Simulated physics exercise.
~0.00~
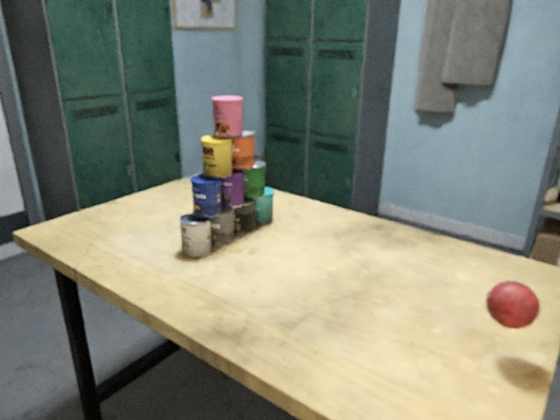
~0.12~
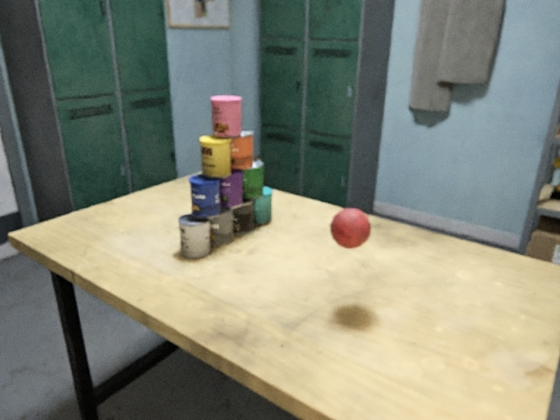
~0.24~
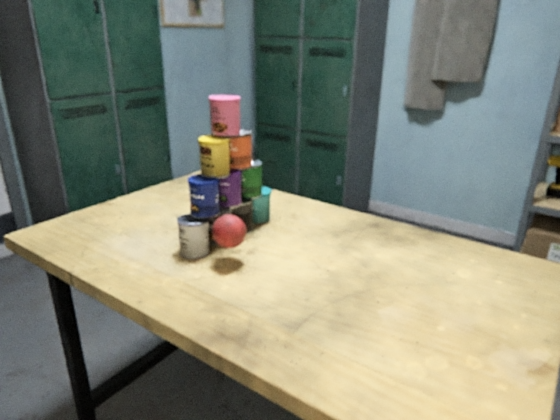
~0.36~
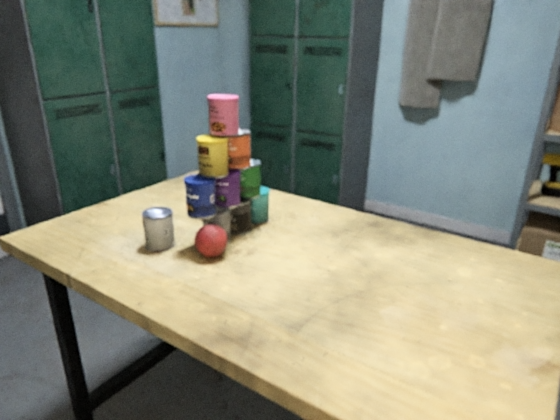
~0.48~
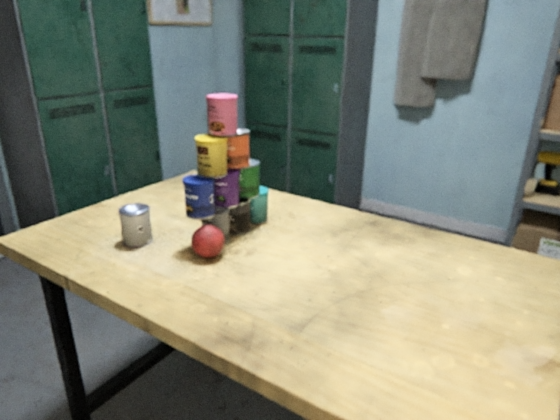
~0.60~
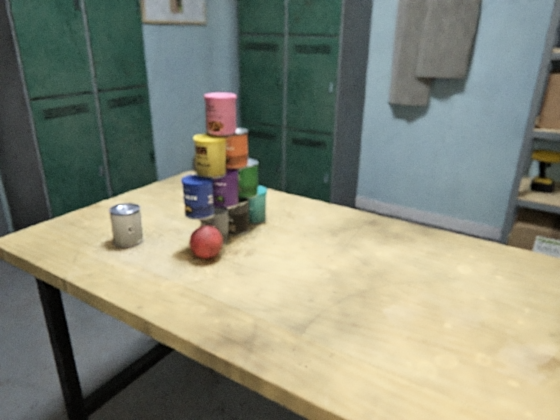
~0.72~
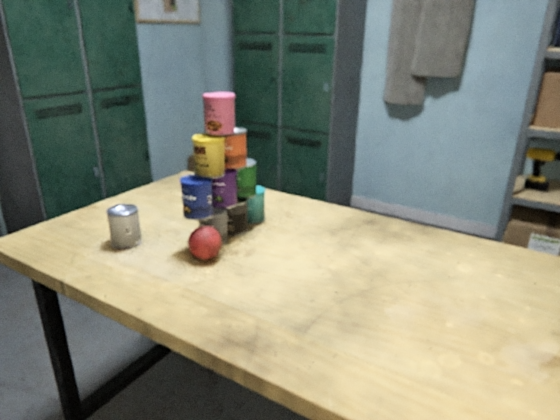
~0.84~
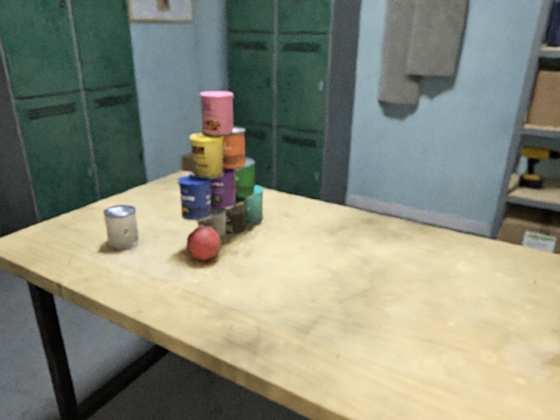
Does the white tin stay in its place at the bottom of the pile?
No, the white tin ends up to the left of the pile, still upright on the table.
